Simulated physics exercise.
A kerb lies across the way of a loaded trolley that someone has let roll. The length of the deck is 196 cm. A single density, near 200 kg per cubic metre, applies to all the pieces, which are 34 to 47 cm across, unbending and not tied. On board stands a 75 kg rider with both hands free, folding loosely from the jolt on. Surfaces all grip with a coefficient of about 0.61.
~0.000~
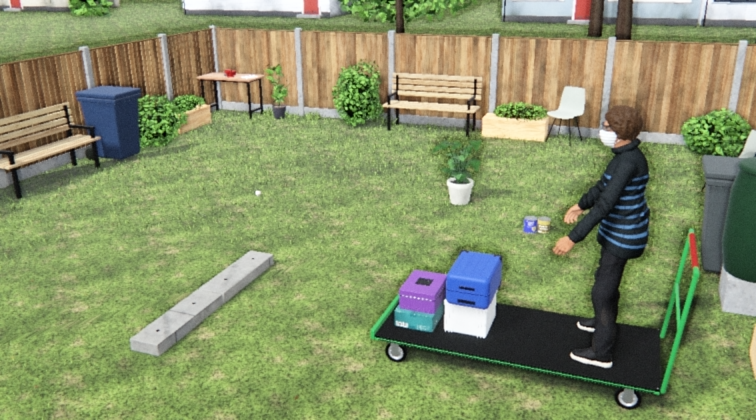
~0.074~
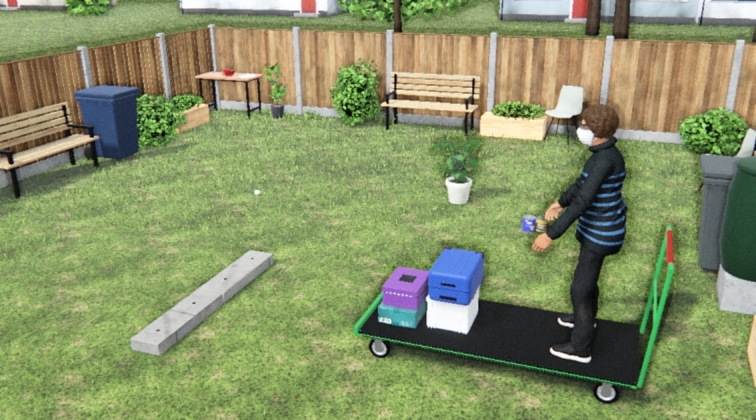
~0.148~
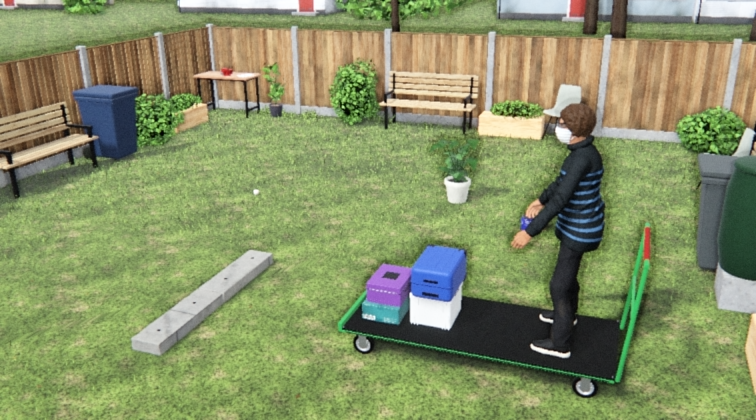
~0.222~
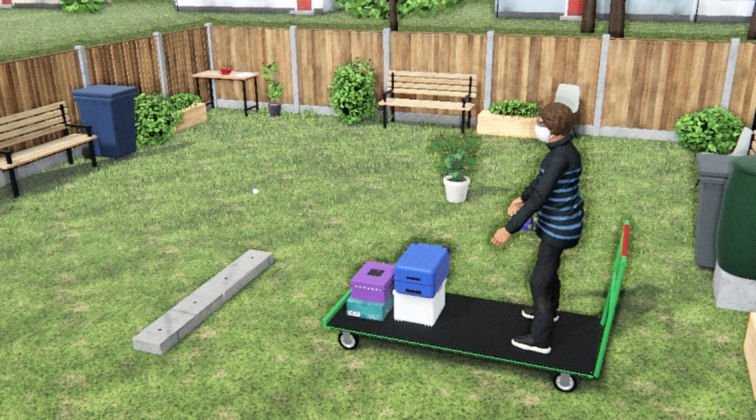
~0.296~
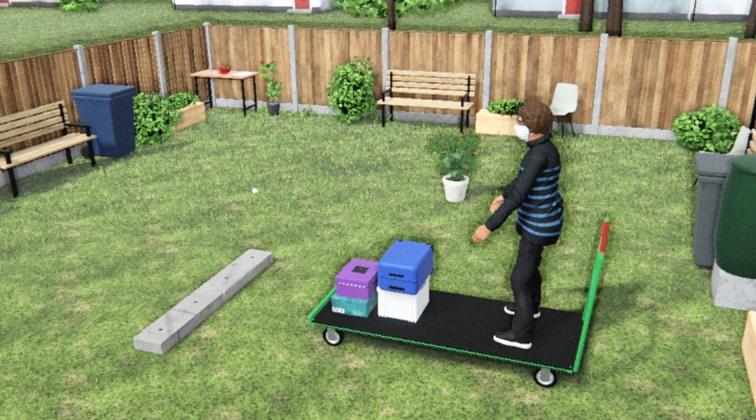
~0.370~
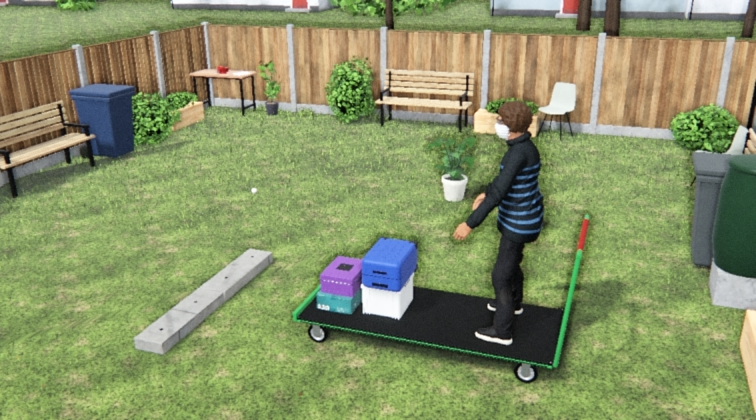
At the start, a masked person in a striped top stands on a green-edged trolley at the right of a fenced garden, behind stacked boxes. The trolley rolls steadily left across the grass, drawing nearer to a pale kerb, while the rider stays upright with both arms held forward.
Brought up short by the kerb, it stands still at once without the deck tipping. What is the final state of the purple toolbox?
The purple toolbox is no longer aboard.
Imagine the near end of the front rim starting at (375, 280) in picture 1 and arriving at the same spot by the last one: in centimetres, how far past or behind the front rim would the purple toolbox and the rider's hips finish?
Rest points: Purple at 20 cm behind, hips at 140 cm behind.
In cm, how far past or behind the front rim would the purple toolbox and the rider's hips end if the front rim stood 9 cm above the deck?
Purple 30 past, hips 130 behind.
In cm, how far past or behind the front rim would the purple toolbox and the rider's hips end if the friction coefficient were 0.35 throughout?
Final: Purple 90 cm past rim; hips 70 cm behind rim.
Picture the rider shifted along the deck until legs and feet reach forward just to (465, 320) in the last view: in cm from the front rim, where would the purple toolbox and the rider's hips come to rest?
Result: Purple 40 cm beyond the rim; hips 70 cm short of it.
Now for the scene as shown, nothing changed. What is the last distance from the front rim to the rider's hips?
Some 130 cm behind it.
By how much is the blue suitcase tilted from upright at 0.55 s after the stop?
Its tilt is about 0°.
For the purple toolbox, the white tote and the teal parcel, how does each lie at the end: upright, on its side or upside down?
When everything stops, the purple one sits with its base skyward, the white one the right way up, and the teal one the right way up.
After 0.91 s the deck stops.
After 1.46 s the purple toolbox is 22 cm past the rim, tilted 120°, near (193, 273) in the last picture's view.
After 1.91 s the purple toolbox is 37 cm past the rim, tilted 180°, near (180, 287) in the last picture's view.
When all is still (4.9 s), past the rim, purple toolbox; behind it, blue suitcase, white tote, teal parcel and the rider's hips.
